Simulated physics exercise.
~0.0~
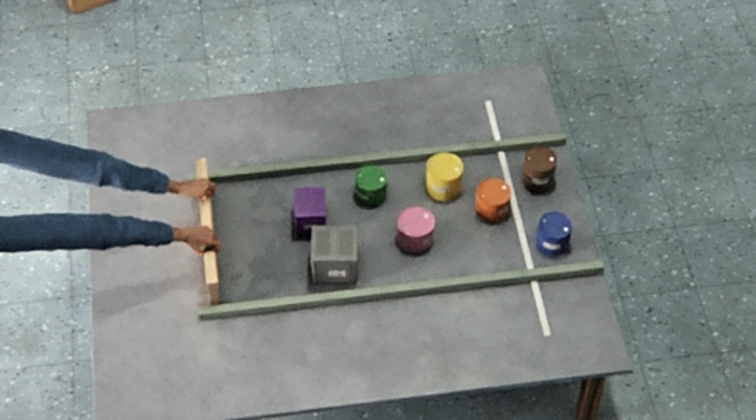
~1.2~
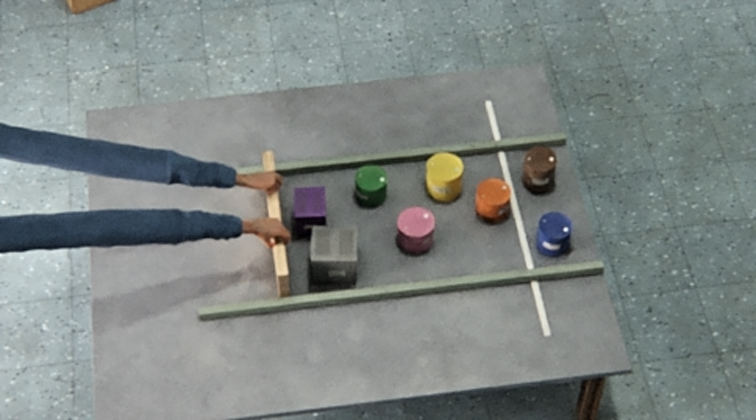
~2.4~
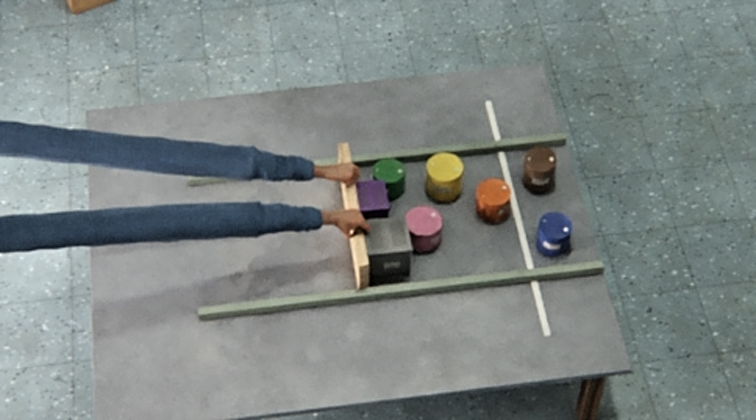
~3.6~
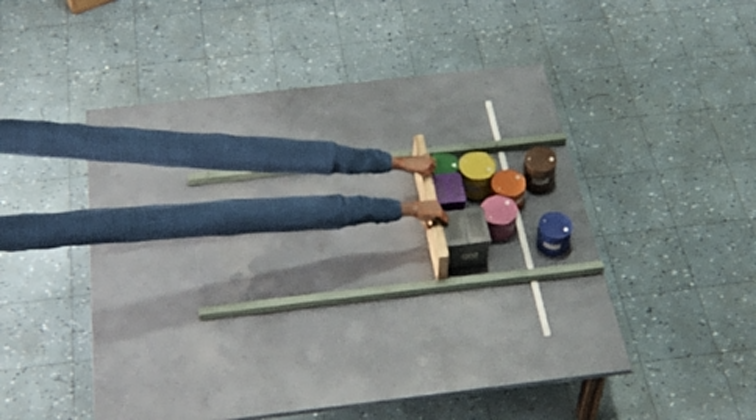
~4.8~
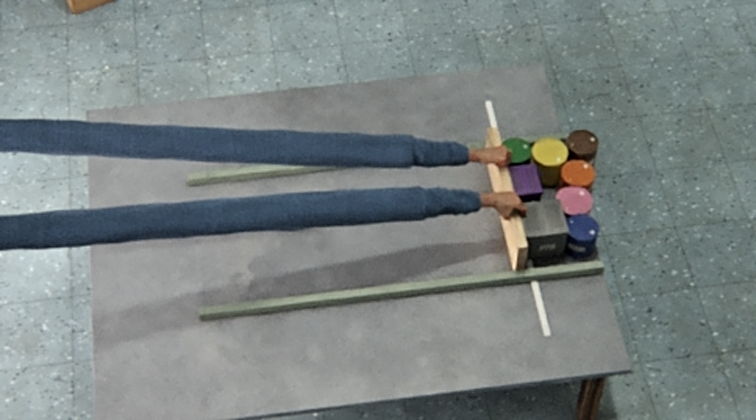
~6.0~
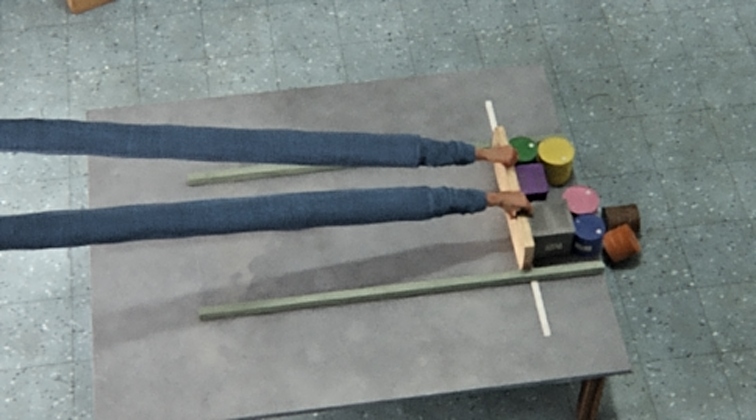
On a grey loading deck, two hands slid a wooden plank rightward between green rails, bunching the boxes and coloured canisters together until it stopped near the white tape, and the orange and brown canisters tumbled off the right edge.
